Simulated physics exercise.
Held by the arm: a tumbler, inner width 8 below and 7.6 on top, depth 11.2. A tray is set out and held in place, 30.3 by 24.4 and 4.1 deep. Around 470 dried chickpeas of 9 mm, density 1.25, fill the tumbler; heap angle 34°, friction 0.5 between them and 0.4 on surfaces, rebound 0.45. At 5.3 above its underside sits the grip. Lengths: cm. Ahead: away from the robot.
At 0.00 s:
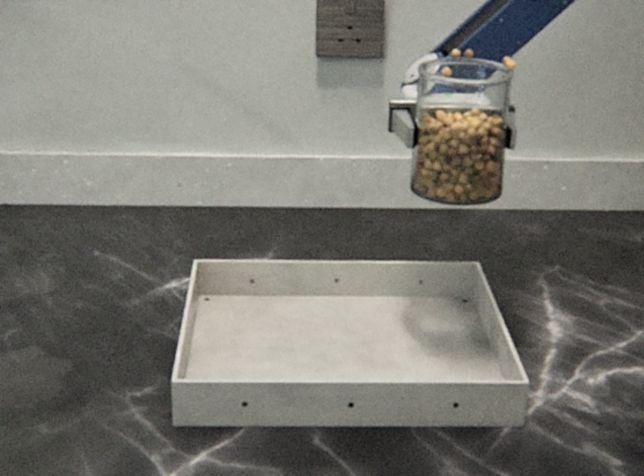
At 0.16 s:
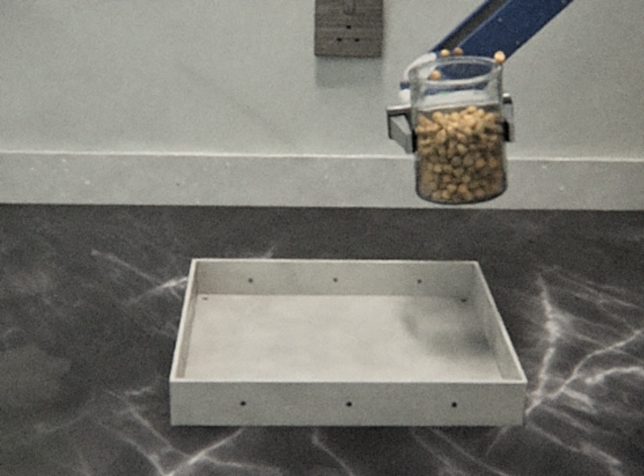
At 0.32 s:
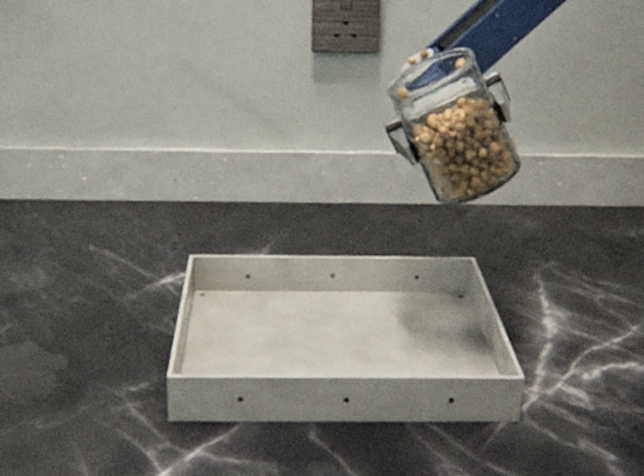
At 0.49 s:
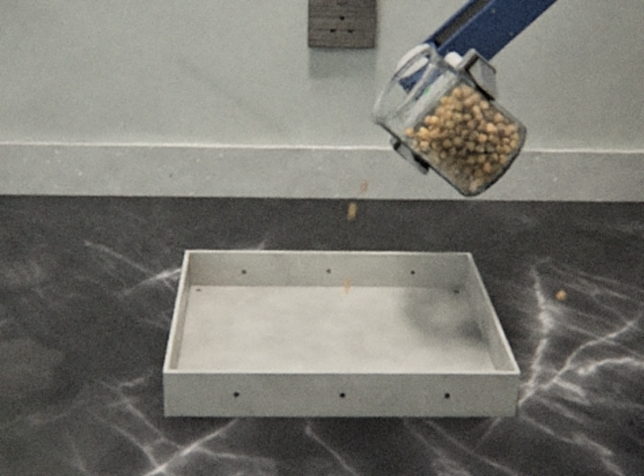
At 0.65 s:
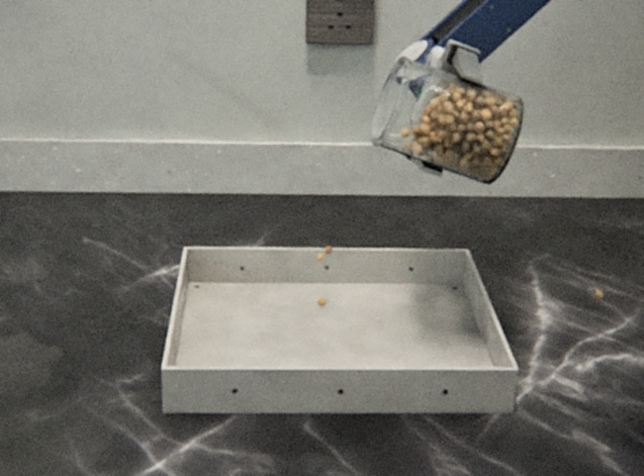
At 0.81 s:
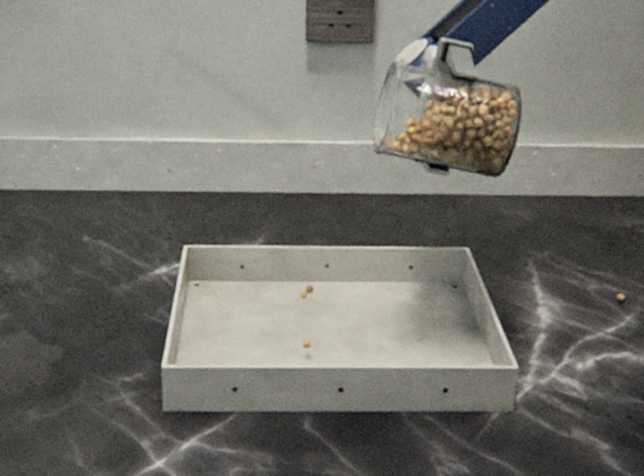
At first, a robot arm holds a glass tumbler full of chickpeas upright above a pale, empty tray on a dark marbled surface. The arm tips the tumbler leftward until it lies nearly on its side, as a few chickpeas drop into the tray and one lands to its right, while most stay inside.
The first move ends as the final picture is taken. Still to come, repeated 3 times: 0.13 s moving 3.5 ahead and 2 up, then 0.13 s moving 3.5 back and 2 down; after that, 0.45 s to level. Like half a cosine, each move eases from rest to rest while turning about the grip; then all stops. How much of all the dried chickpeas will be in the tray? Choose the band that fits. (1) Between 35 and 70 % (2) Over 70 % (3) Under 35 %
Answer: 1.
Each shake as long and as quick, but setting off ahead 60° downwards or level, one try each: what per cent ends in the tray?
I'd say close to 0 percent for the first and close to 45 percent for the second.
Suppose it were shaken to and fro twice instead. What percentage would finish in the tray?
Result: Approximately 45 per cent.
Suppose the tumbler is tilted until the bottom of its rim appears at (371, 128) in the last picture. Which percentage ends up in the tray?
Roughly 25 percent, give or take.
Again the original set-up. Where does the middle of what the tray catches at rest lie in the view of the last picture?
Near pixel (288, 332).
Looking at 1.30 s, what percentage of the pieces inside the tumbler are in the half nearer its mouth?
Something like 65 percent sits in that half.
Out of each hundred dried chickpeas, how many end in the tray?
55 per cent, give or take.
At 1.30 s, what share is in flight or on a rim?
About 11 %.
After 1.30 s, tilted 79° forward, highest piece 24 above the table; 326 in the tumbler, 94 in the tray, 1 on the table or floor, 51 in flight or on a rim.
After 1.79 s, tilted 45° forward, highest piece 25 above the table; 257 in the tray, 212 in the tumbler, 1 on the table or floor, 2 in flight or on a rim.
After 2.24 s, level, highest piece 24 above the table; 258 in the tray, 212 in the tumbler, 2 on the table or floor.
After 3.29 s, level, highest piece 24 above the table; 258 in the tray, 212 in the tumbler, 2 on the table or floor.
At rest, 258 in the tray, 212 in the tumbler, 2 on the table or floor. That is 55 % in the tray.
